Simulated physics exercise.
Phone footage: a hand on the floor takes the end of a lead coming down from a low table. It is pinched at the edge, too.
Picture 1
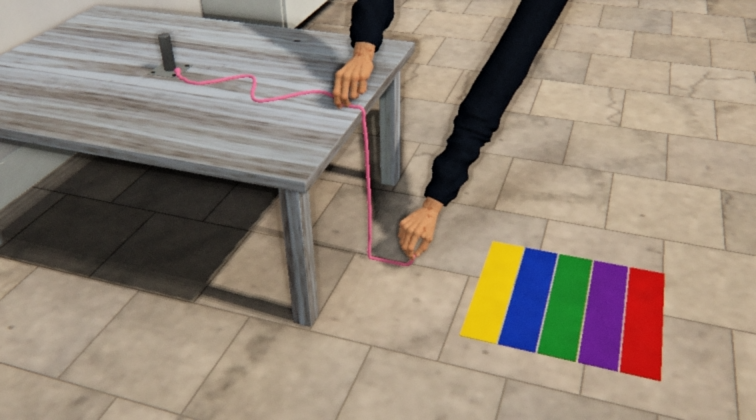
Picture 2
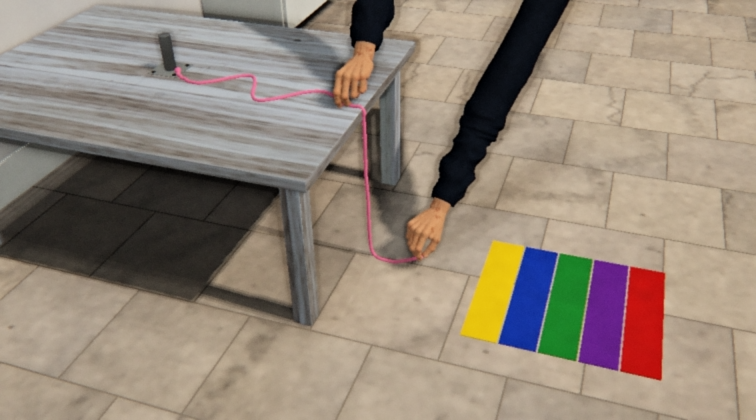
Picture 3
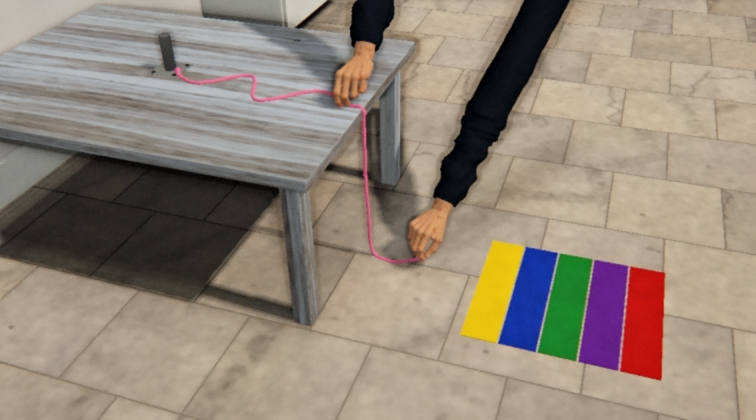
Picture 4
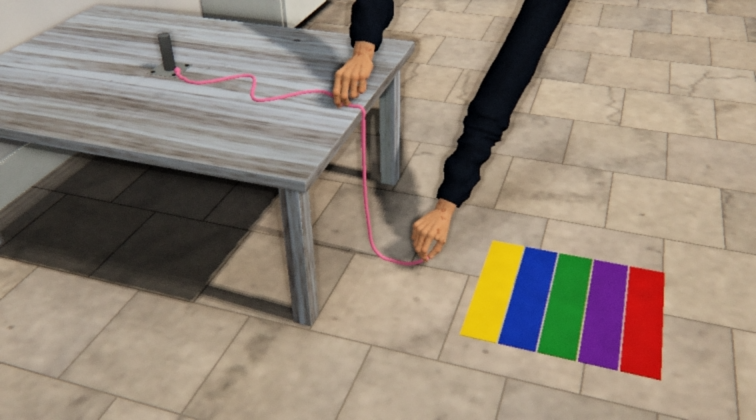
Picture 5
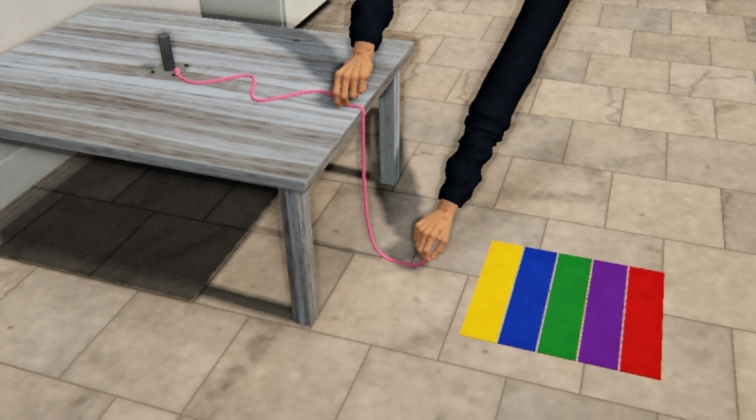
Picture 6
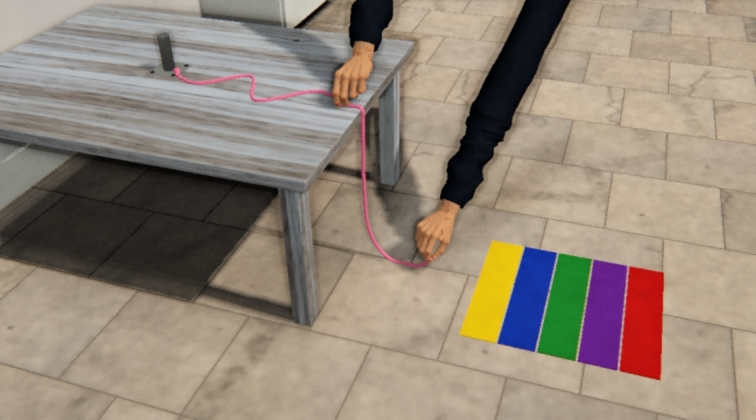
A pink lead runs across a low grey wooden table, seen from above at an angle on a beige tiled floor, and hangs over the right edge. One dark-sleeved hand pinches it at the edge while another holds its end on the floor, left of yellow, blue, green, purple and red stripes. The lower hand shifts slightly right, drawing the hanging lead into a softer curve; the upper hand stays put.
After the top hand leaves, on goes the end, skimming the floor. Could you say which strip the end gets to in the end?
It gets to the purple strip.
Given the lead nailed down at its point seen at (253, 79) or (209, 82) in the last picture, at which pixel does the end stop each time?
First try close to (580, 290), second close to (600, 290).
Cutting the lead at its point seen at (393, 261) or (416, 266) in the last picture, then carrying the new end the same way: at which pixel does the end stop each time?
One per try, the spots are (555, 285) and (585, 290).
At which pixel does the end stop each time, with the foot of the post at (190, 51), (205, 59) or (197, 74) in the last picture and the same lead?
First (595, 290), then (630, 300), and last (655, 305).
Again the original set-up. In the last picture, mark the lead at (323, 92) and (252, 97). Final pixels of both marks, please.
Point one: (374, 116); point two: (304, 95).
Early on, end near (546, 281); over blue.
Midway, end near (587, 290); over green.
At the end of the slack, end near (612, 295); over purple. The purple one.
